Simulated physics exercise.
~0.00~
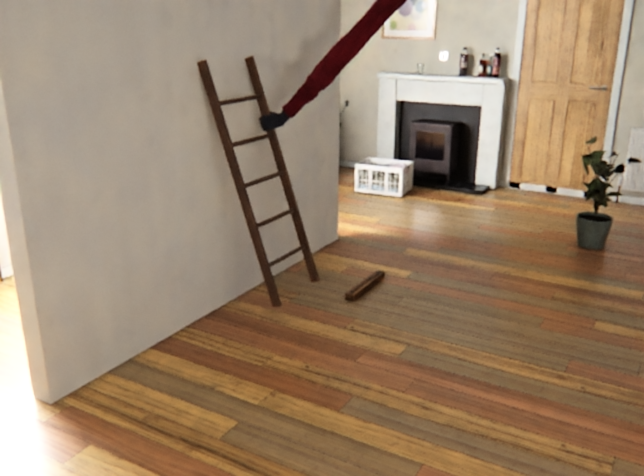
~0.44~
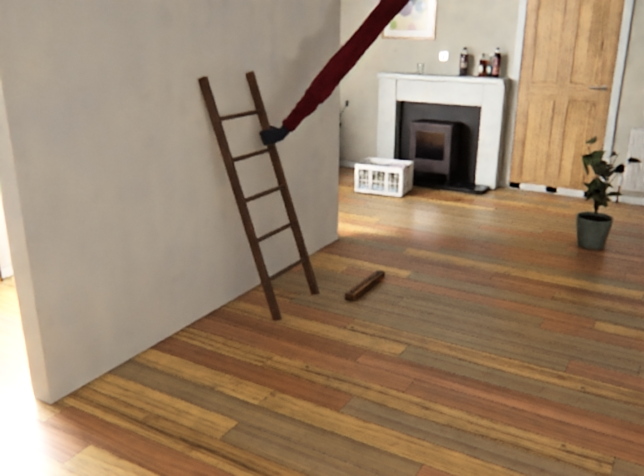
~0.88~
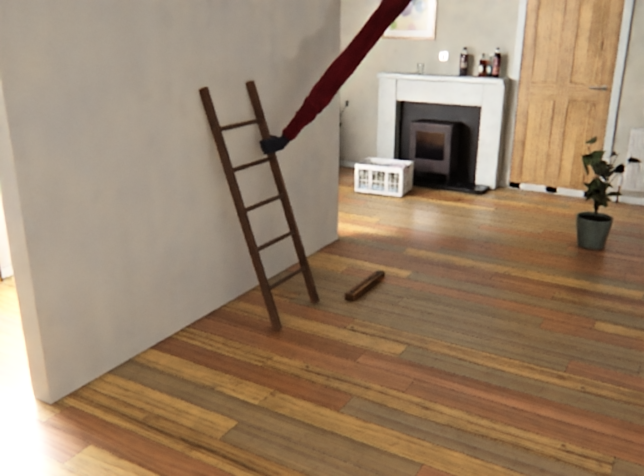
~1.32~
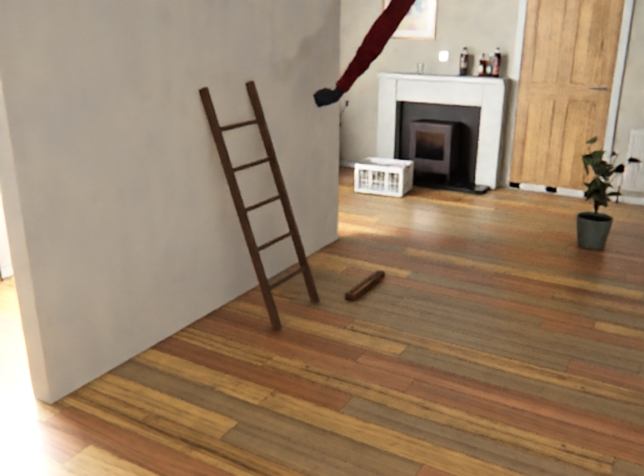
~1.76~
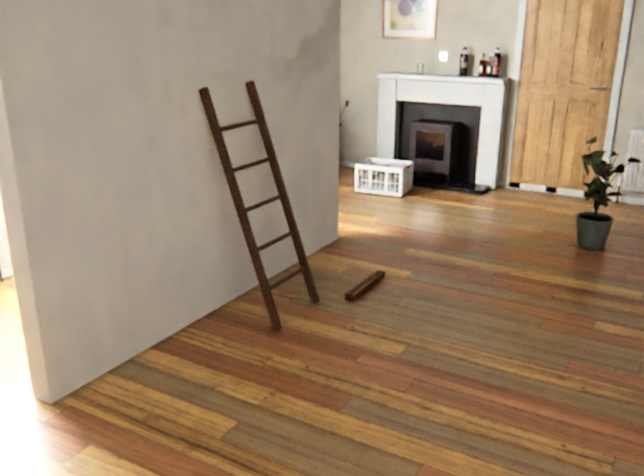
A brown ladder slides down the wall, then stays leaning after the hand lets go.
